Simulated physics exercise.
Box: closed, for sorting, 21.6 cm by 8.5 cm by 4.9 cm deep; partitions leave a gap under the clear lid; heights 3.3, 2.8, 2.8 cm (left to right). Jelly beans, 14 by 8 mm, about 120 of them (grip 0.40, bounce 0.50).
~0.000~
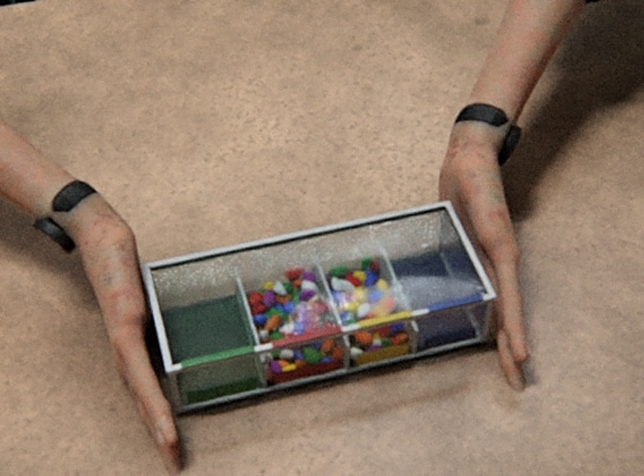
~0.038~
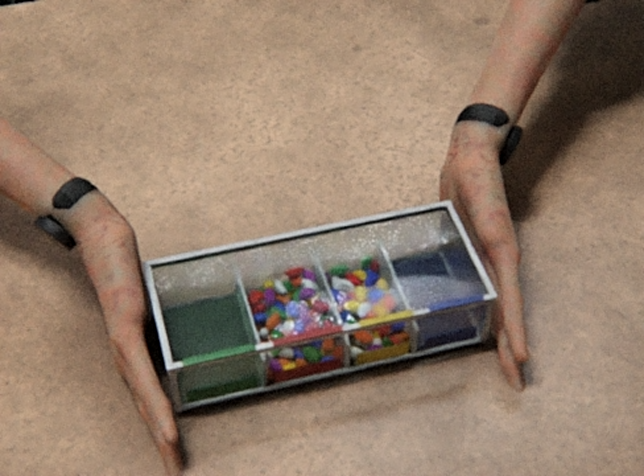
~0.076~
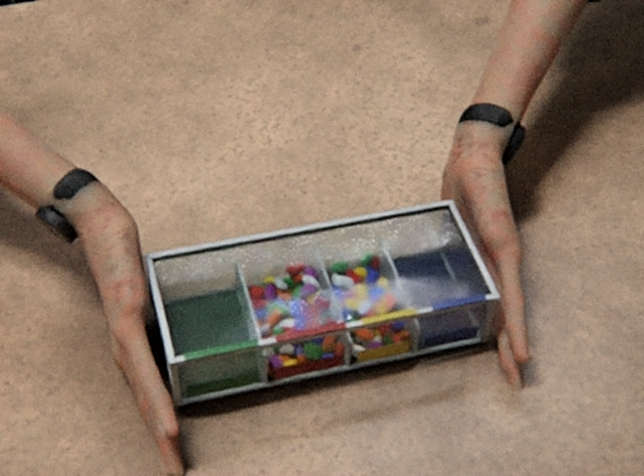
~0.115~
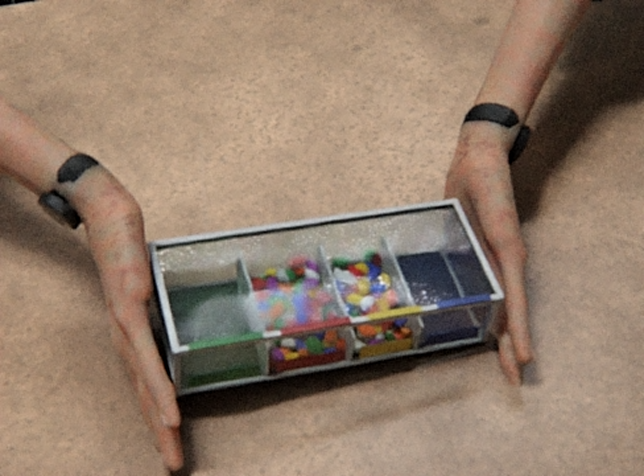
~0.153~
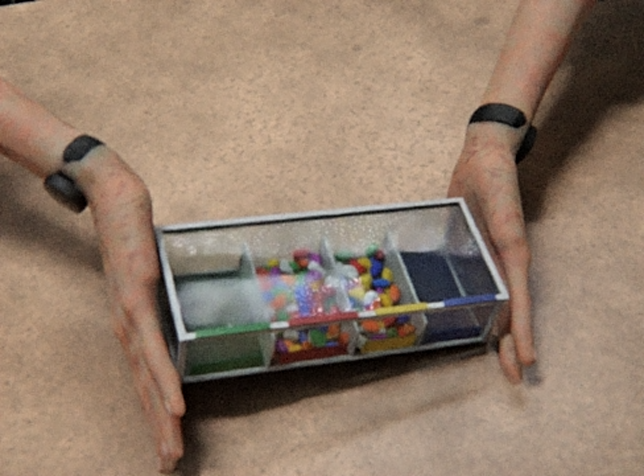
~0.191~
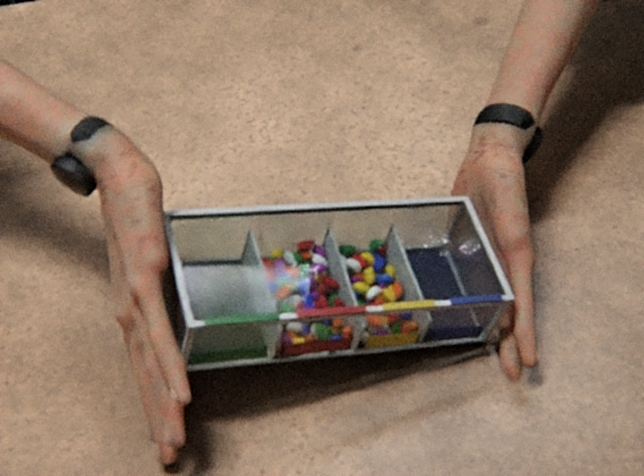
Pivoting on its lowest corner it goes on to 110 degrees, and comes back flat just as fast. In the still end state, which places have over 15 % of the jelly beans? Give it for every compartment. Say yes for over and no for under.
Outcome: Red compartment: Stays behind the line; blue compartment: Crosses the line; green compartment: Stays behind the line; yellow compartment: Crosses the line.
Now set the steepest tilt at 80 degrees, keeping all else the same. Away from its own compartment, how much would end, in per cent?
25 percent.
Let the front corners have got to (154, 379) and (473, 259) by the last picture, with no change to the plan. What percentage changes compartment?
Around 55 per cent, it would seem.
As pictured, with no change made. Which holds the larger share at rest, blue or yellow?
The larger amount is in the blue one.
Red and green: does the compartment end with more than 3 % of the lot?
With red that holds, while with green that fails.
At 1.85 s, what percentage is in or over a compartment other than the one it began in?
It comes to some 75 per cent.
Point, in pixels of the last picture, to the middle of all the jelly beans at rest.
At about (434, 314).
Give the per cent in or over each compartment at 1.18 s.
The split is red at 30, blue at 25, green at 0 and yellow at 45 per cent.
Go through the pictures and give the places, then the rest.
In the first picture, box tilt 0 degrees, front corners at (172, 368) and (489, 296); red 60 %, yellow 40 %.
In the second picture, box tilt 1 degrees, front corners at (173, 365) and (490, 296).
In the third picture, box tilt 2 degrees, front corners at (175, 359) and (492, 296).
In the fourth picture, box tilt 6 degrees, front corners at (179, 349) and (496, 296), lowest corner right front.
In the fifth picture, box tilt 9 degrees, front corners at (185, 336) and (501, 297), lowest corner right front.
In the sixth picture, box tilt 13 degrees, front corners at (193, 324) and (507, 297), lowest corner right front; red 60 %, yellow 40 %. Its pace works out near 100 degrees a second.
After 1.18 s, tilt 110 degrees; red 30 %, blue 25 %, yellow 45 %.
Then, at 1.85 s, tilt 50 degrees; red 10 %, blue 70 %, yellow 20 %.
Then, at 2.55 s, tilt 0 degrees; red 10 %, blue 70 %, yellow 20 %.
At rest (3.0 s), red 10 %, blue 70 %, green 0 %, yellow 20 %.
